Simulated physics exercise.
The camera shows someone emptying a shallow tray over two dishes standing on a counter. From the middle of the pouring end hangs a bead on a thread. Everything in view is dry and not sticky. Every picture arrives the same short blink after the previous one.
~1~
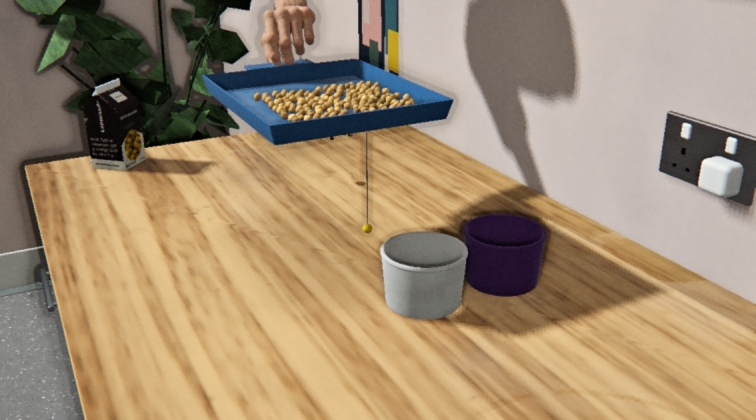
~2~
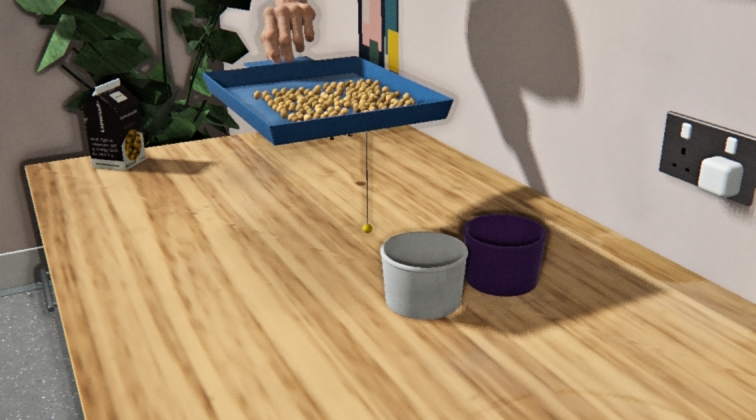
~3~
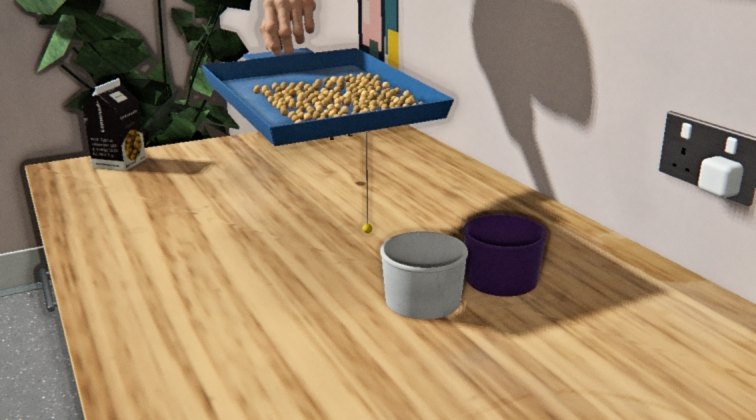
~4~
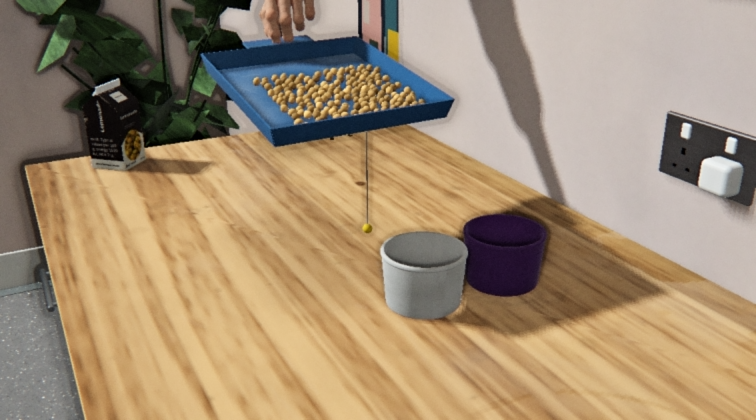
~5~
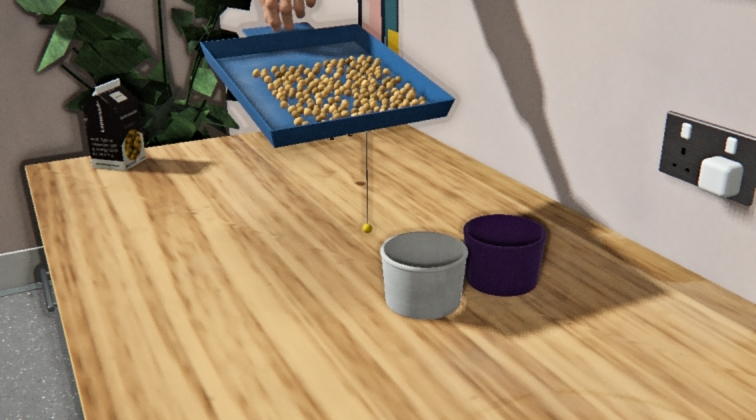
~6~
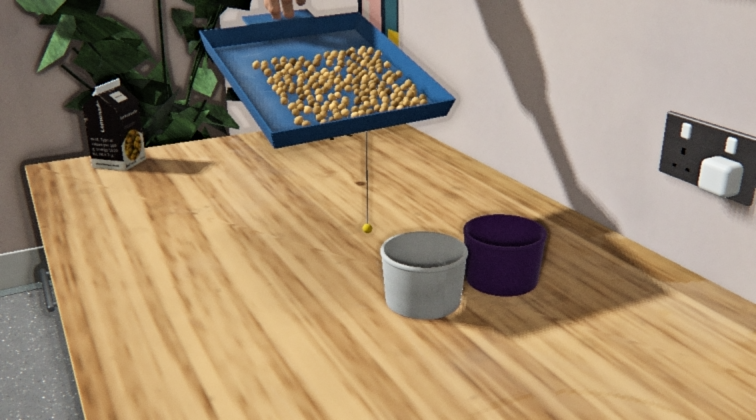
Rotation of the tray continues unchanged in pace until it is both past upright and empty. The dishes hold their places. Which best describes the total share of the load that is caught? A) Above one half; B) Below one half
Below one half (B).
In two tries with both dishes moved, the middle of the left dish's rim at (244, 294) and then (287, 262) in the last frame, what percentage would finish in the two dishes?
Respectively 50 % and 20 %.
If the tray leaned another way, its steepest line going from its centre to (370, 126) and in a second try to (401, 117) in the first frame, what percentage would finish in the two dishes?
Respectively close to 50 and 50 in a hundred.
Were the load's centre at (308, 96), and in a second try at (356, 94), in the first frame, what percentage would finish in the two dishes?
Roughly 20 per cent, then 40 per cent.
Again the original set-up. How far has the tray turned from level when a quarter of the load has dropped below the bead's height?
The angle is roughly 110° at that point.
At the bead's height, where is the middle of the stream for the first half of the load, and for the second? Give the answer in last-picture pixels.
Earlier half at (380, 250), later half at (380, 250).
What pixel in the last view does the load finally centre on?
At about (373, 321).
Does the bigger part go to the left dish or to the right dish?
The left-positioned one, it's fuller.
Just after the last frame, tray tipped steeply; every one on the tray.
A moment on, tray tipped right over; every one on the tray.
Further on, tray tipped past a quarter turn; roughly a quarter in the left dish; the larger part outside both.
When it is over, tray tipped past a quarter turn; roughly a quarter in the left dish; not one in the right dish; the larger part outside both.
